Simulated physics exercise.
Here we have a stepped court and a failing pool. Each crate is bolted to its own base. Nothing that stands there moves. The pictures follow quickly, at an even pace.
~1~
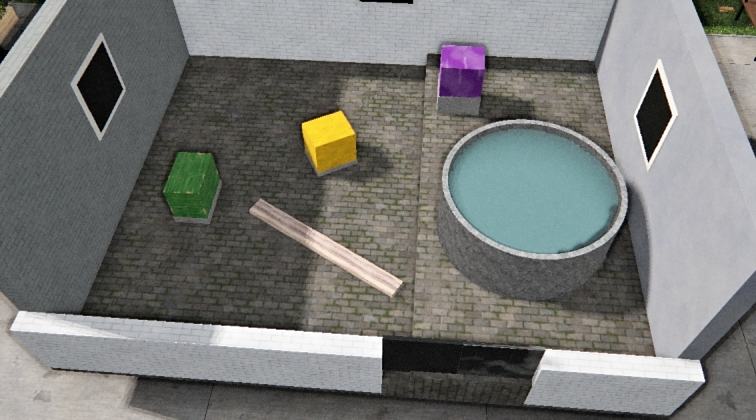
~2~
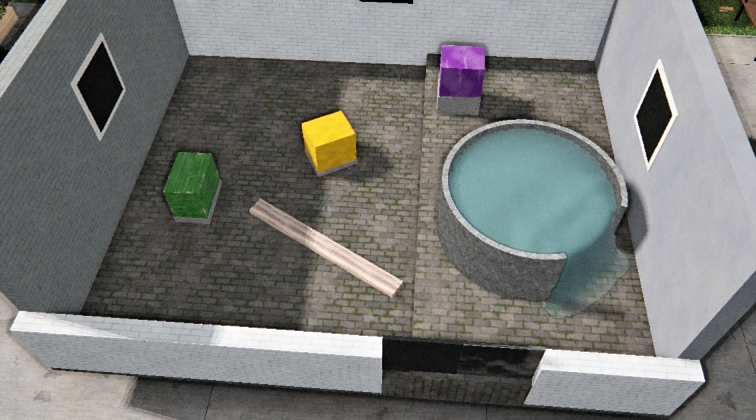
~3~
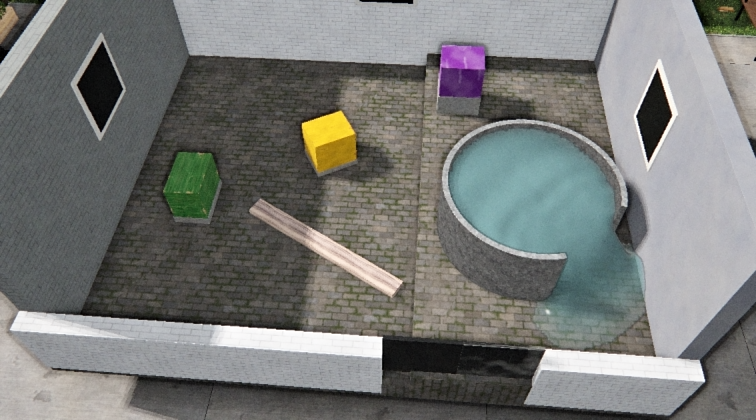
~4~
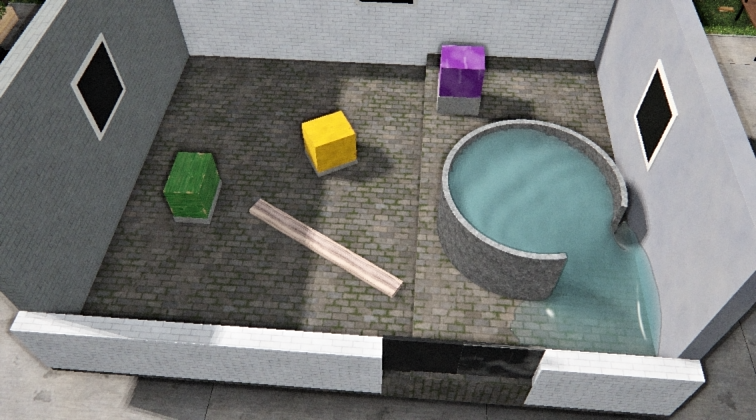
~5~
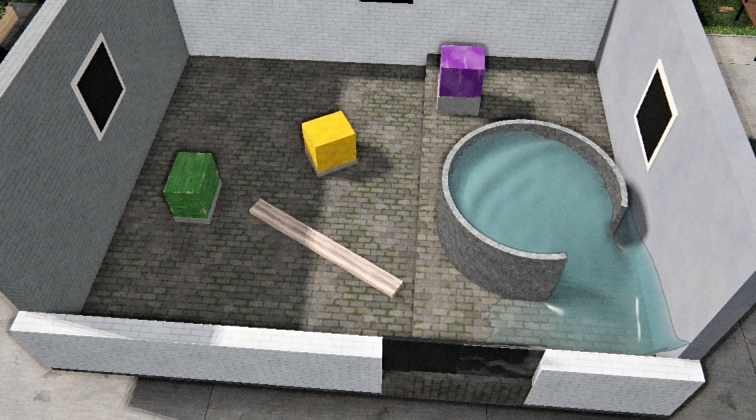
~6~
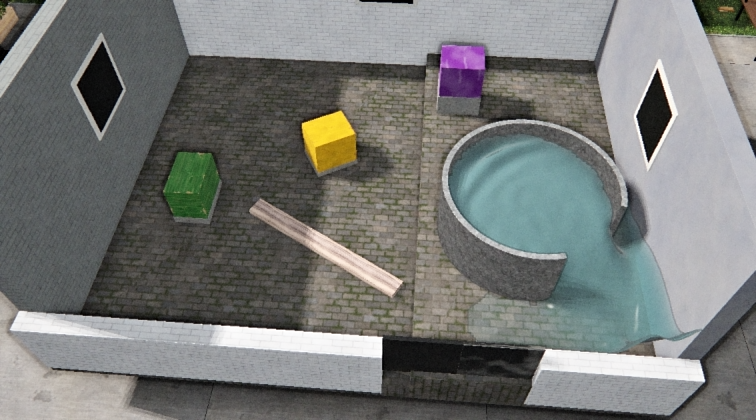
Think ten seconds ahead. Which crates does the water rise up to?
One by one: The green crate is soaked; the yellow crate is soaked; the purple crate keeps dry.
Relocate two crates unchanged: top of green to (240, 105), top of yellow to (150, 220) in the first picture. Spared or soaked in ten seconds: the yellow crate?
One by one: Yellow takes water.
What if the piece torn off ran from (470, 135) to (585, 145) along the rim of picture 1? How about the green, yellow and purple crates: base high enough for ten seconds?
In short: Green crate ends up wet, yellow crate gets wet, purple crate is topped.
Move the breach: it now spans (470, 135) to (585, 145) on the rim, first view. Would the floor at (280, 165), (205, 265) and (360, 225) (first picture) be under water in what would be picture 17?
In turn: Clear, clear, clear.
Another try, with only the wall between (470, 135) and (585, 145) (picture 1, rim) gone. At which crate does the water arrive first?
The purple one.
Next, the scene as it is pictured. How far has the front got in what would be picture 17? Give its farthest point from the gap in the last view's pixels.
Near (184, 350).
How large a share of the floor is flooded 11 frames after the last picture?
About 35 per cent.
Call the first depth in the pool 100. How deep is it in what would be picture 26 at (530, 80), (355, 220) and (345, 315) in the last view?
About 6, 4 and 8 per cent.
A moment on, water covers 15 % of the floor; the green crate not reached, the yellow crate not reached, the purple crate not reached.
Next, water covers 35 % of the floor; the green crate not reached, the yellow crate not reached, the purple crate not reached.
Then, water covers 60 % of the floor; the green crate water round its plinth, the yellow crate water round its plinth, the purple crate water round its plinth.
Later, water covers 90 % of the floor; the green crate water round its plinth, the yellow crate water round its plinth, the purple crate water round its plinth.
In the end, water covers 95 % of the floor; the green crate was topped, the yellow crate was topped, the purple crate stayed above the water.
